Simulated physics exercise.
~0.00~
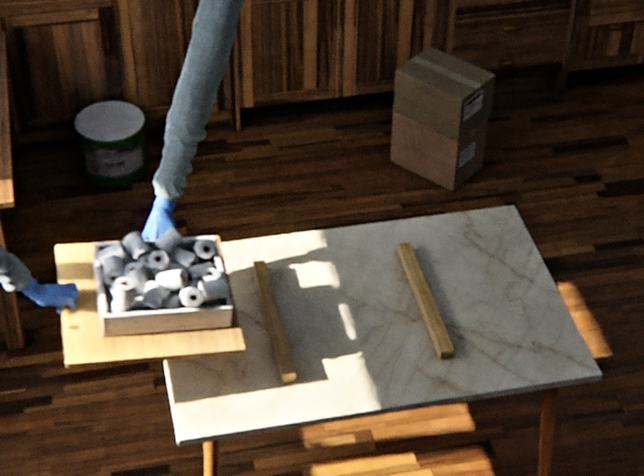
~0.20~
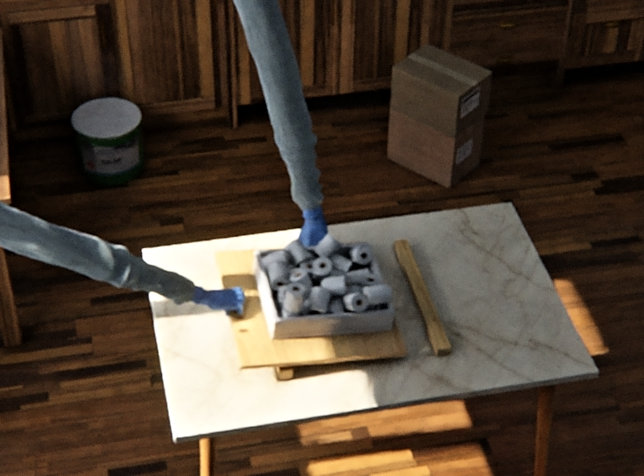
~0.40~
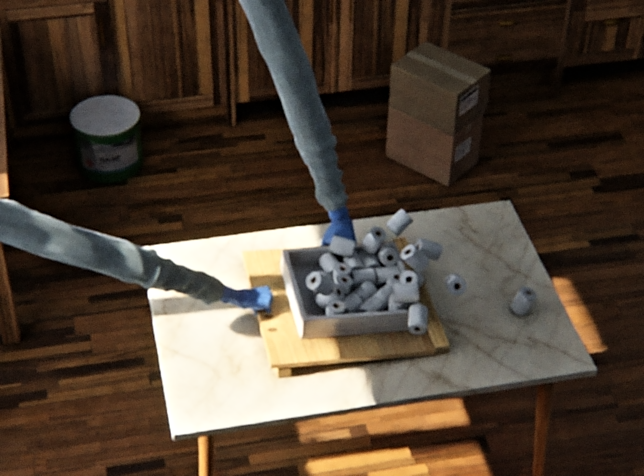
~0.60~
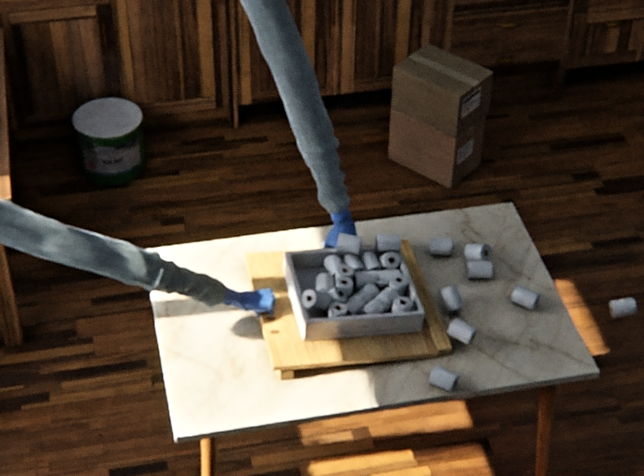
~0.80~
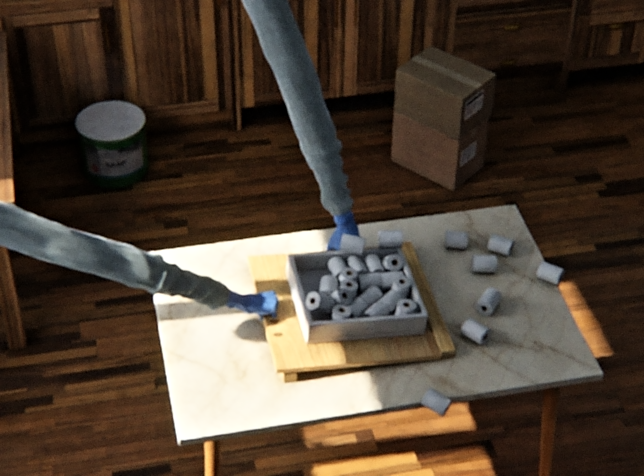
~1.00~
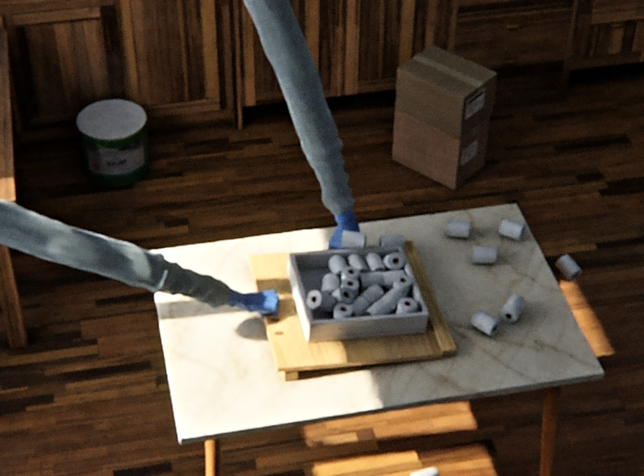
Gloved arms swinging a board and white box of paper rolls rightward over a table, stopping abruptly, rolls spilling across tabletop and floor.
